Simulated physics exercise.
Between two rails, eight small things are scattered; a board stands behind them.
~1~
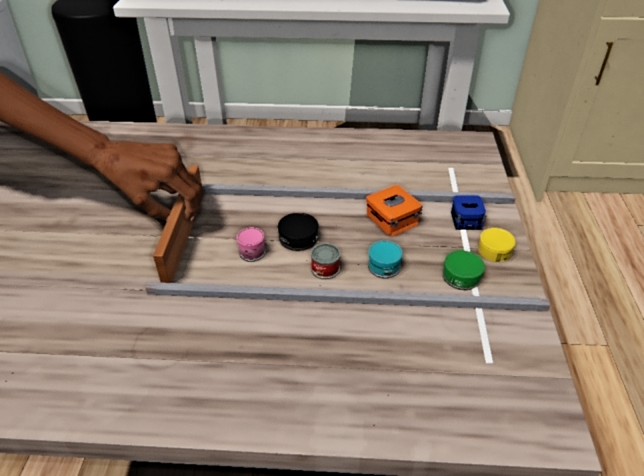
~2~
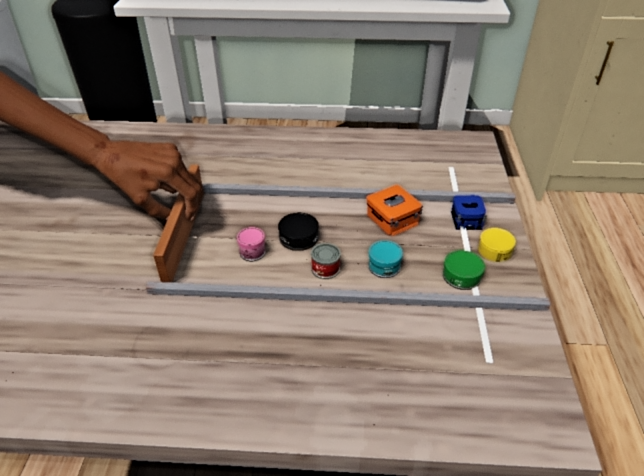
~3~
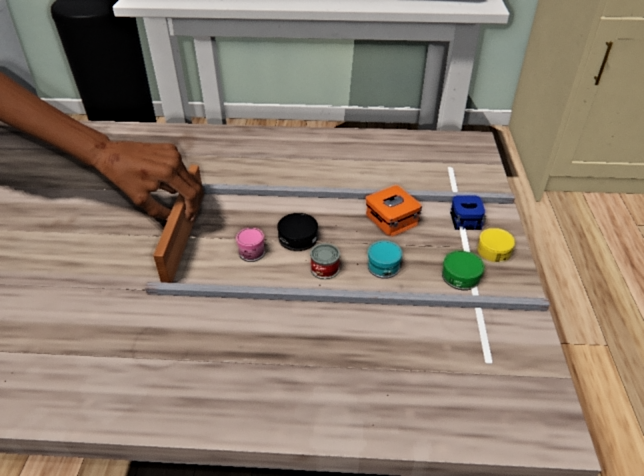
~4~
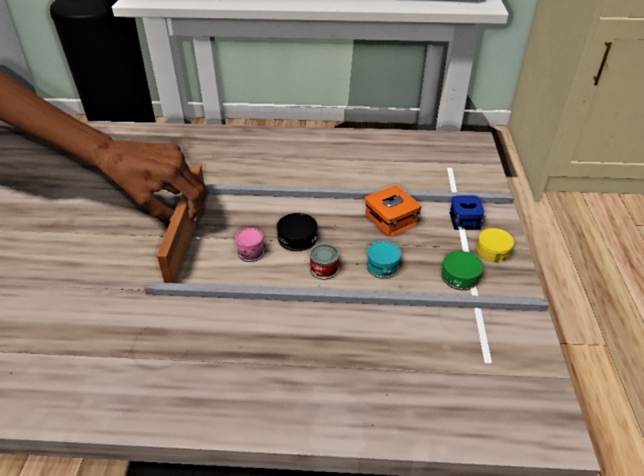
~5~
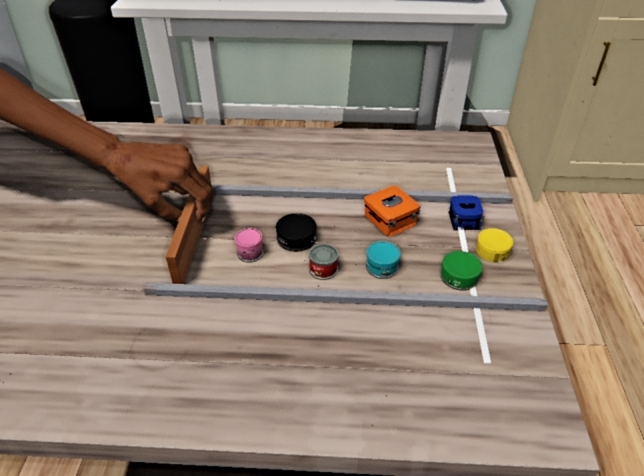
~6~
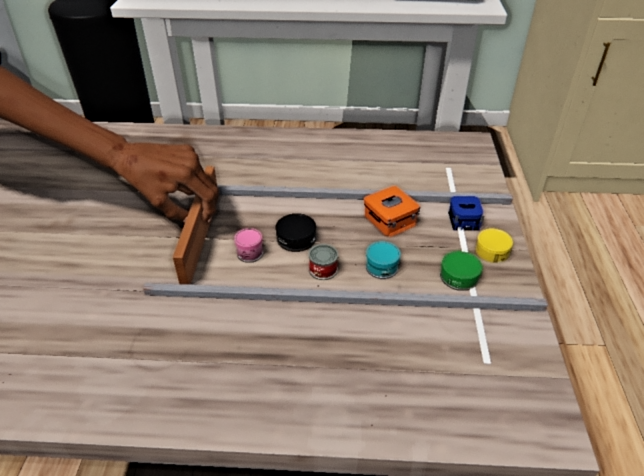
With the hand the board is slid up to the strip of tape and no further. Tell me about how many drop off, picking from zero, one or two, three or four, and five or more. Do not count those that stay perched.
The answer is one or two.
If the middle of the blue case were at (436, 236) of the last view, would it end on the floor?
What happens is that the blue case rests there.
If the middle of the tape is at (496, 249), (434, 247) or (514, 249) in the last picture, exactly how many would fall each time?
Down on the floor: 4, 0 and 6.
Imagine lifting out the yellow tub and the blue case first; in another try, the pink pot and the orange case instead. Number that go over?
The count is 1 in one try and 0 in the other, in that order.
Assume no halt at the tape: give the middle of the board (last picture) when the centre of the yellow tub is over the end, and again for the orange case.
The middle would be close to (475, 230) and then close to (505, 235).
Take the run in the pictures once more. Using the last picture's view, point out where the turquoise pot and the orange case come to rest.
Look around (513, 271) for the first and around (479, 207) for the second.
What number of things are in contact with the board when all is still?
Contact count: 4.
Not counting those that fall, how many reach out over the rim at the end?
I make it 2.
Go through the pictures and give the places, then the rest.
In the first frame, yellow tub (496, 245); blue case (468, 213); green pot (463, 270); board (181, 221); tape (467, 247).
In the second frame, blue case (468, 213); board (182, 221).
In the third frame, green pot (463, 270); red pot (325, 261).
In the fourth frame, yellow tub (495, 245); orange case (392, 211).
In the fifth frame, blue case (466, 213); pink pot (250, 245).
In the sixth frame, yellow tub (494, 246); blue case (465, 214); green pot (461, 271); board (199, 223); tape (464, 248).
A little later, none off yet; yellow tub at rest near (494, 246); blue case at rest near (465, 214); green pot at rest near (461, 271).
Next, none off yet; yellow tub at rest near (494, 246); blue case at rest near (465, 214); green pot moving near (465, 271).
When it is over, the number that fall off is one or two; down, green pot.
